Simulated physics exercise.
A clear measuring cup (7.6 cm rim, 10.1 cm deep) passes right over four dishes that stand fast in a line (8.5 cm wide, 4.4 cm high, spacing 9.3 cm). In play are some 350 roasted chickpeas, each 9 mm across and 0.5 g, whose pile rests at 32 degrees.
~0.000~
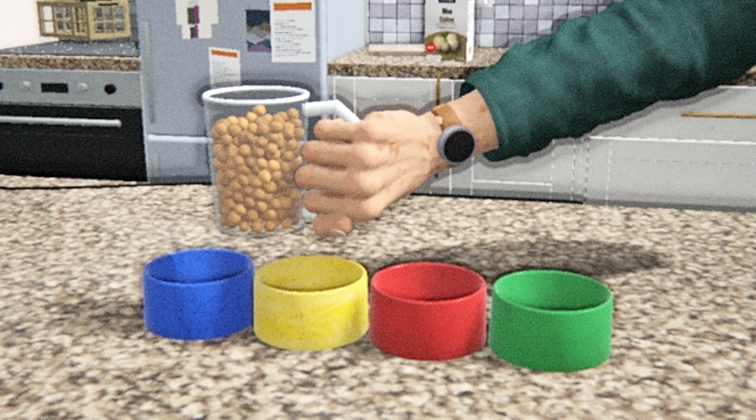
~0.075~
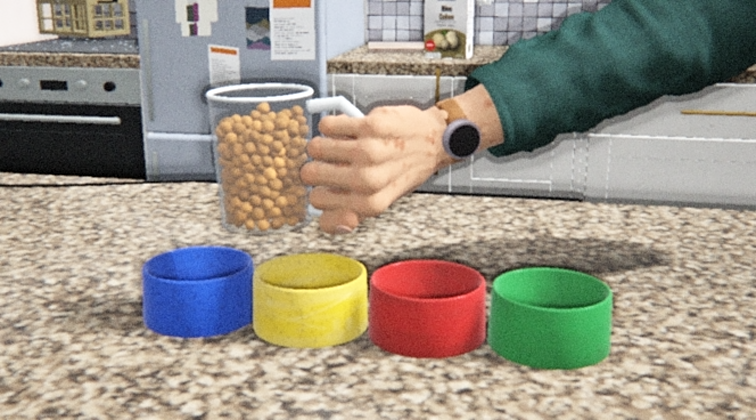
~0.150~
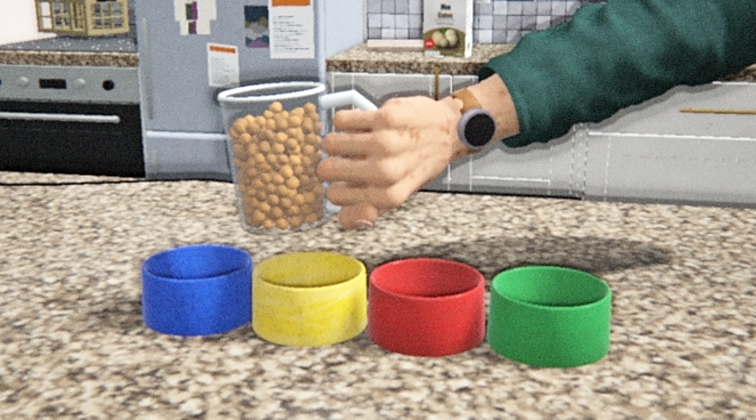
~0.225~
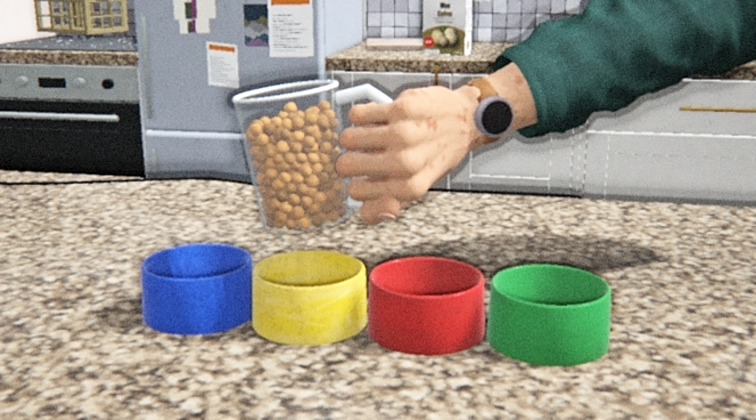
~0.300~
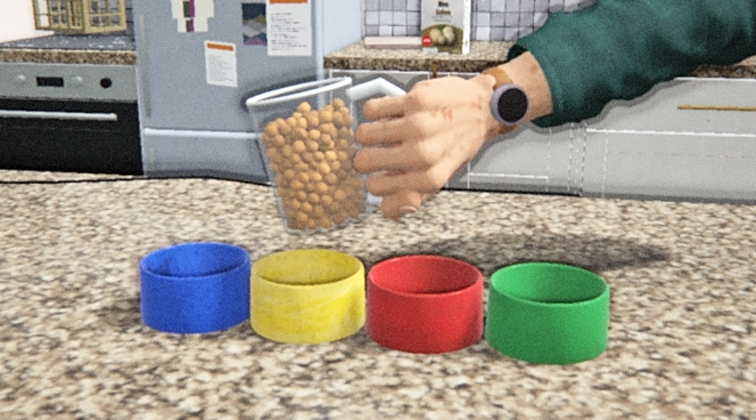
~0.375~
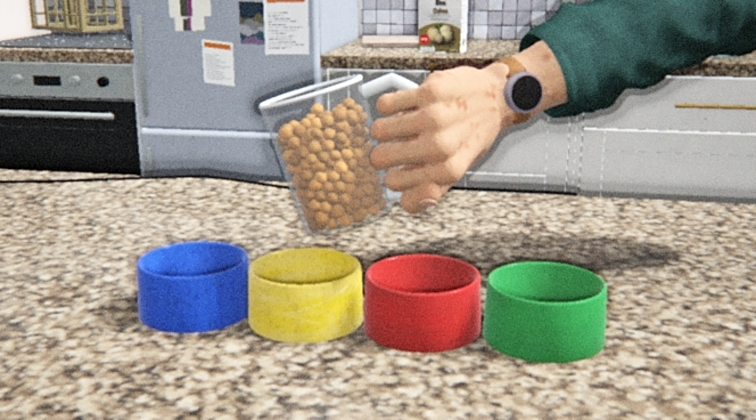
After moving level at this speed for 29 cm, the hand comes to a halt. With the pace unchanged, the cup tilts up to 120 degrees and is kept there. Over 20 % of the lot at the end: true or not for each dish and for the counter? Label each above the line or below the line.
Red dish: Below the line; blue dish: Below the line; green dish: Above the line; yellow dish: Below the line; counter: Below the line.
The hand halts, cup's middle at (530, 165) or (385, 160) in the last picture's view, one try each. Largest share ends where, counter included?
Red, then yellow.
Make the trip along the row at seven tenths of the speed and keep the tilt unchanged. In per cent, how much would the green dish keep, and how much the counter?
Shares - green 90, counter 10.
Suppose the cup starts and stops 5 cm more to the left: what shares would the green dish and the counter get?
Shares would be green 20 and counter 30.
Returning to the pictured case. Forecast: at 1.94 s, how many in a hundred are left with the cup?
Close to 95 % of the load.
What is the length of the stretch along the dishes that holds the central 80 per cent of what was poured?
I'd put it near 5 cm.
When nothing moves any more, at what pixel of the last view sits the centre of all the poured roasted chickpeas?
Look around (546, 297) in the last picture.
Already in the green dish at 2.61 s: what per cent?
About 85 percent up to now.
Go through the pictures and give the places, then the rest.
In the first frame, cup at (259, 161), tilt 0 degrees, lip at (208, 94), moved 0.0 cm; middle of the pieces at (255, 164); blue dish at (199, 267); yellow dish at (310, 274); red dish at (428, 283); green dish at (552, 291).
In the second frame, cup at (264, 159), tilt 1 degrees, lip at (212, 93), moved 0.5 cm; middle of the pieces at (260, 162).
In the third frame, cup at (279, 158), tilt 5 degrees, lip at (224, 95), moved 1.7 cm; middle of the pieces at (275, 162).
In the fourth frame, cup at (297, 157), tilt 8 degrees, lip at (238, 98), moved 3.2 cm; middle of the pieces at (294, 162).
In the fifth frame, cup at (314, 157), tilt 12 degrees, lip at (251, 101), moved 4.7 cm; middle of the pieces at (311, 161).
In the sixth frame, cup at (330, 157), tilt 16 degrees, lip at (264, 105), moved 6.1 cm; middle of the pieces at (328, 161); blue dish at (193, 260); yellow dish at (305, 267); red dish at (423, 274); green dish at (546, 282). Its pace works out near 50 degrees a second; the hand travels 19 cm a second.
After 1.31 s, tilt 64 degrees; cup holds 100 %.
Then, at 1.94 s, tilt 96 degrees; cup holds 95 %, green 5 %.
Then, at 2.61 s, tilt 120 degrees; cup holds 10 %, green 85 %.
At rest (3.3 s), red 0 %, blue 0 %, green 95 %, yellow 0 %, counter 5 %.
